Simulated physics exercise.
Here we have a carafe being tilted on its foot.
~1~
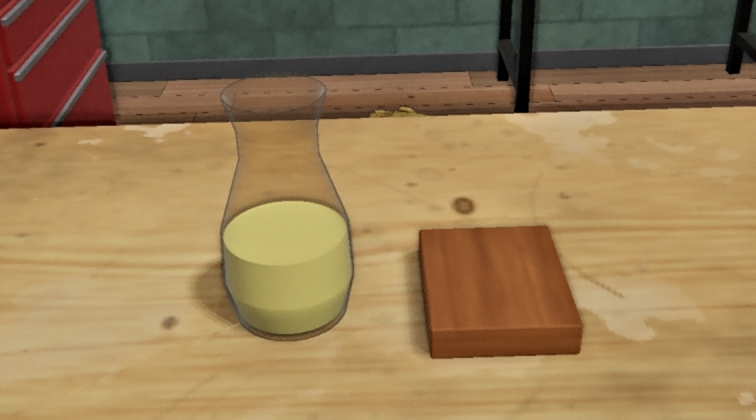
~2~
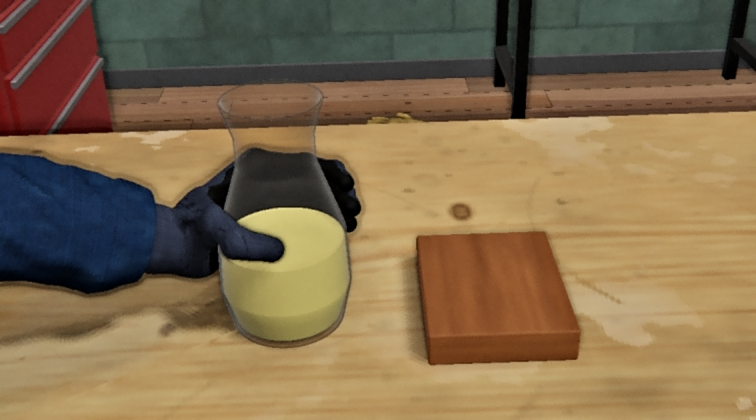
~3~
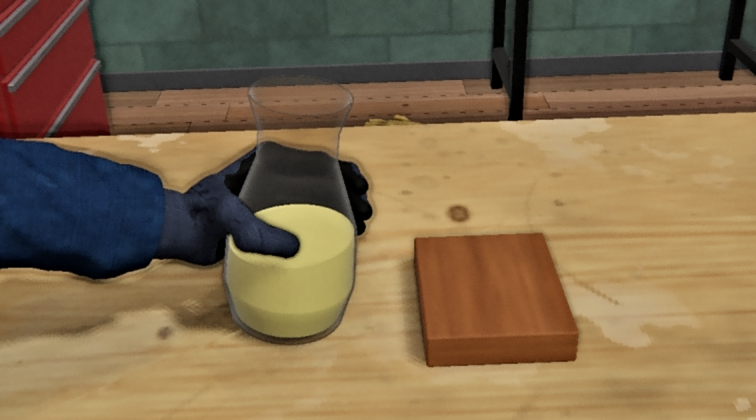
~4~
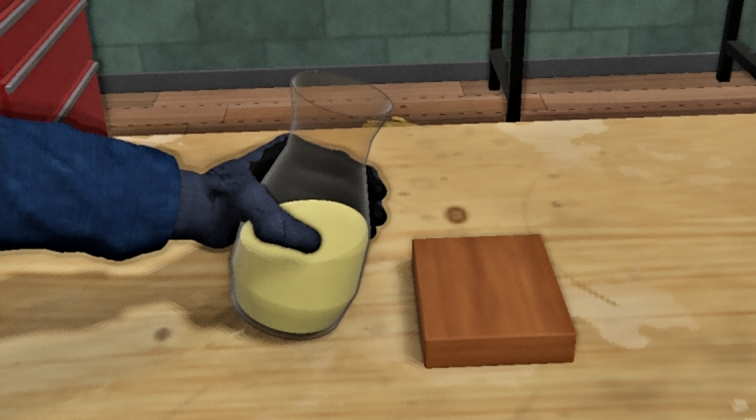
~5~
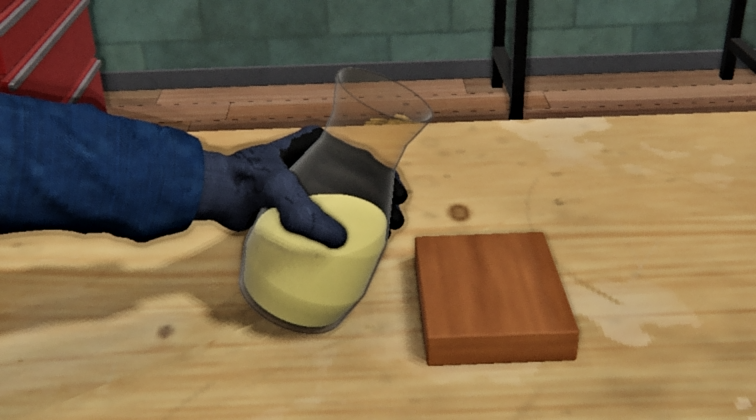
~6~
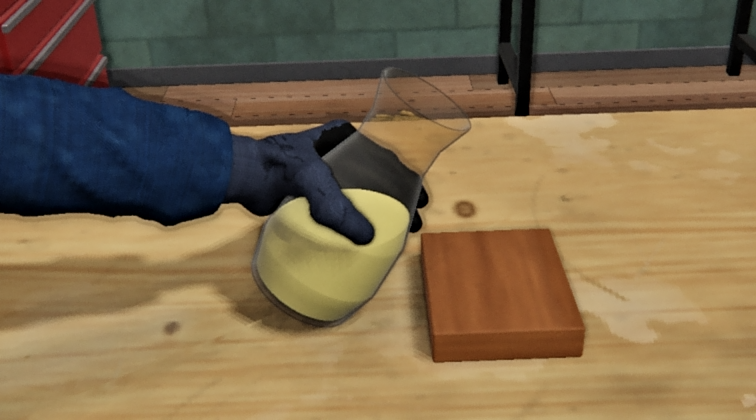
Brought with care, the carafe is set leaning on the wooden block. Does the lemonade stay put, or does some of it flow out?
It's going to stay contained, I reckon.
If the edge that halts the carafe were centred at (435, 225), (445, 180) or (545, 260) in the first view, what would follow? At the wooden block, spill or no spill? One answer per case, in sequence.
No loss, no loss, overflow.
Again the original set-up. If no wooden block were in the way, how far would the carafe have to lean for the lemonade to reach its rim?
I'd put it near 70 degrees of lean.
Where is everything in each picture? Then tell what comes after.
In the first picture, it stands upright; carafe (283, 204) about a third full.
In the second picture, a hand takes hold; carafe about a third full, surface at (282, 239); wooden block (492, 293).
In the third picture, it is leaning; carafe (295, 207) about a third full.
In the fourth picture, tipping on its foot; carafe about a third full, surface at (306, 232); wooden block (488, 296).
In the fifth picture, the top moves towards the wooden block; carafe (338, 199) tipped 25°.
In the sixth picture, on the way over; carafe (363, 196) tipped 35°; wooden block (496, 290).
A moment on, the carafe leans by about 45°; all is still inside.
Further on, the carafe leans by about 55°; all is still inside.
When it is over, the carafe leans by about 60°, against the wooden block; all is still inside.
